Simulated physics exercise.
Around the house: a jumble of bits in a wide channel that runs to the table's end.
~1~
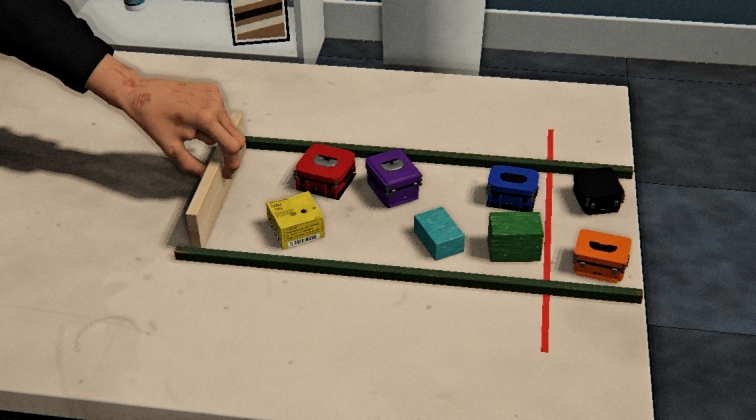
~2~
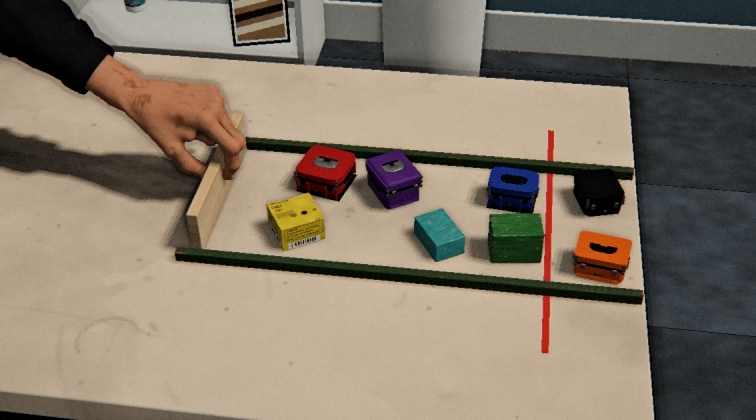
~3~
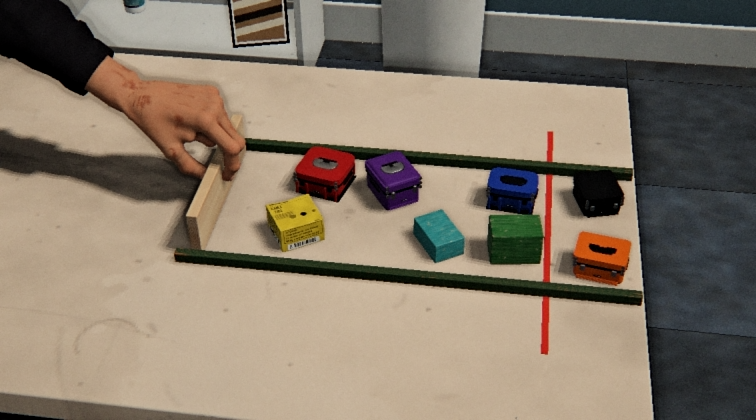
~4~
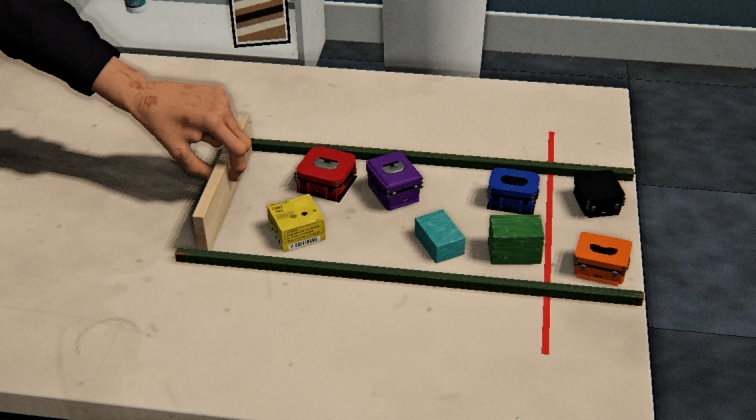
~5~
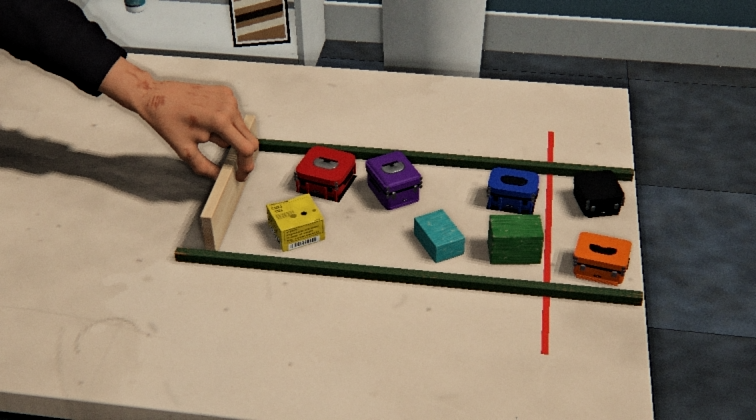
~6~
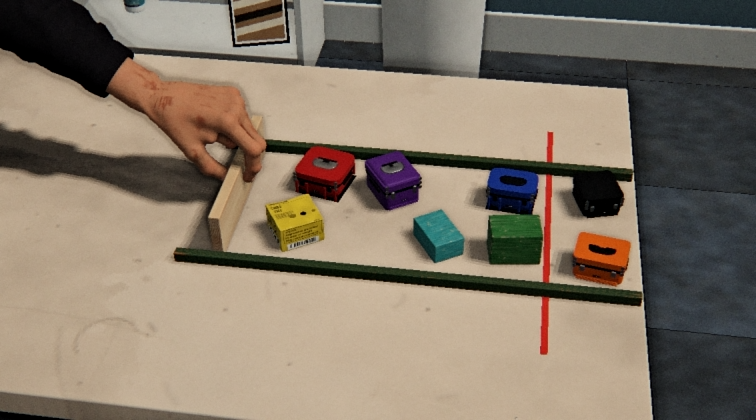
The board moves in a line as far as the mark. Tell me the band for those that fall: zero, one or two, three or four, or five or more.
The number that fall off is three or four.
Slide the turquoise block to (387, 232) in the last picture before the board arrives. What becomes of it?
It survives.
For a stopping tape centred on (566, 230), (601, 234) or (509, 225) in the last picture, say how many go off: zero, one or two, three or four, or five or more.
The falls would be 3 or 4; 5 or more; one to two.
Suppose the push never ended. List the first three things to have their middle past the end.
They are the black case, the orange case, the blue case.
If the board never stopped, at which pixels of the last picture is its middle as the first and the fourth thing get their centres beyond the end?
About (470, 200), then (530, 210).
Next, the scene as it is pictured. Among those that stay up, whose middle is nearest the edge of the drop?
Foremost is the purple case.
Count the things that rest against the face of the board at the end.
It touches 2.
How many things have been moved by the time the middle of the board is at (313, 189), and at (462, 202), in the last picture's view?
3 and 8.
Early on, none off yet; orange case at rest near (601, 260); black case at rest near (597, 195); green block at rest near (515, 240).
A while later, none off yet; orange case moving near (608, 261); black case travelled a little near (615, 197); green block travelled about its own width near (557, 248).
Finally, the number that fall off is three or four; lost, blue case, green block, black case and orange case.
